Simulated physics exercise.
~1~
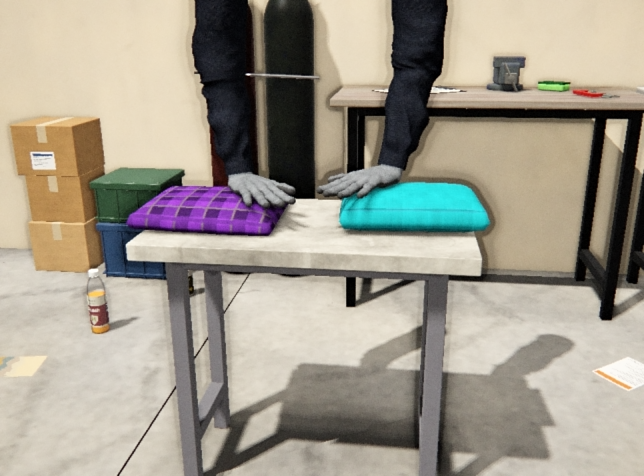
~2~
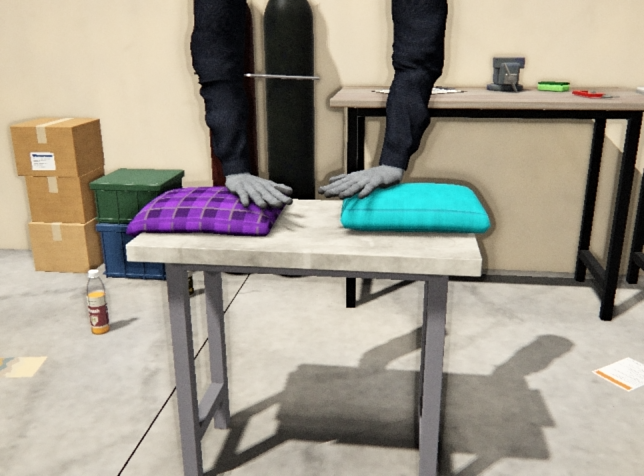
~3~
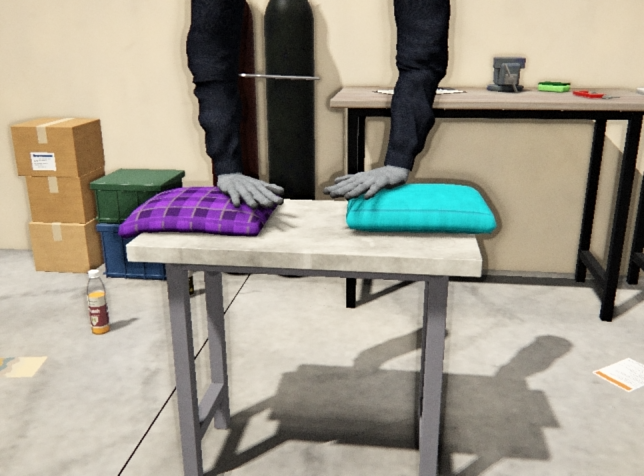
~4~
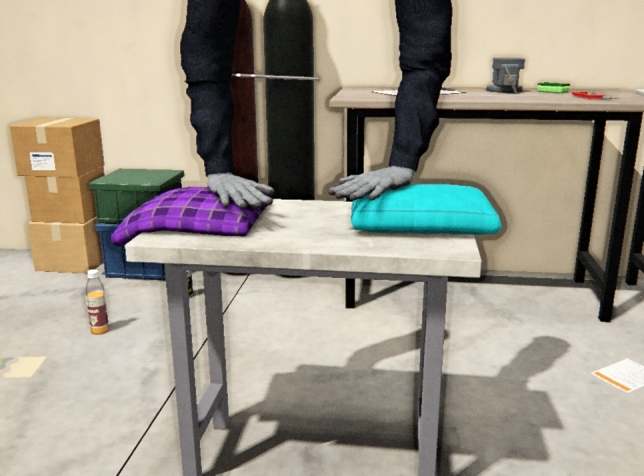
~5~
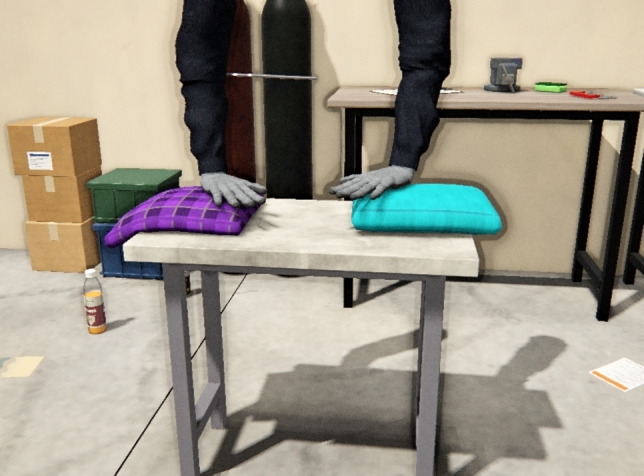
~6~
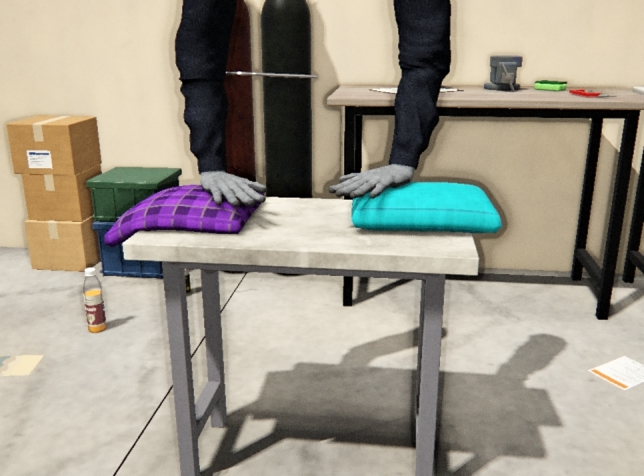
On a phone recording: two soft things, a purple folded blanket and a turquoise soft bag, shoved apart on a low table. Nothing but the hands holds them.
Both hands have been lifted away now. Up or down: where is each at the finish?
At the finish, the purple folded blanket is still up, the turquoise soft bag is still up.
Then, 0.24 s on from there, folded blanket as it was left; soft bag as it was left.
In the end, folded blanket as it was left; soft bag as it was left. The purple folded blanket stays up there and the turquoise soft bag remains on top.
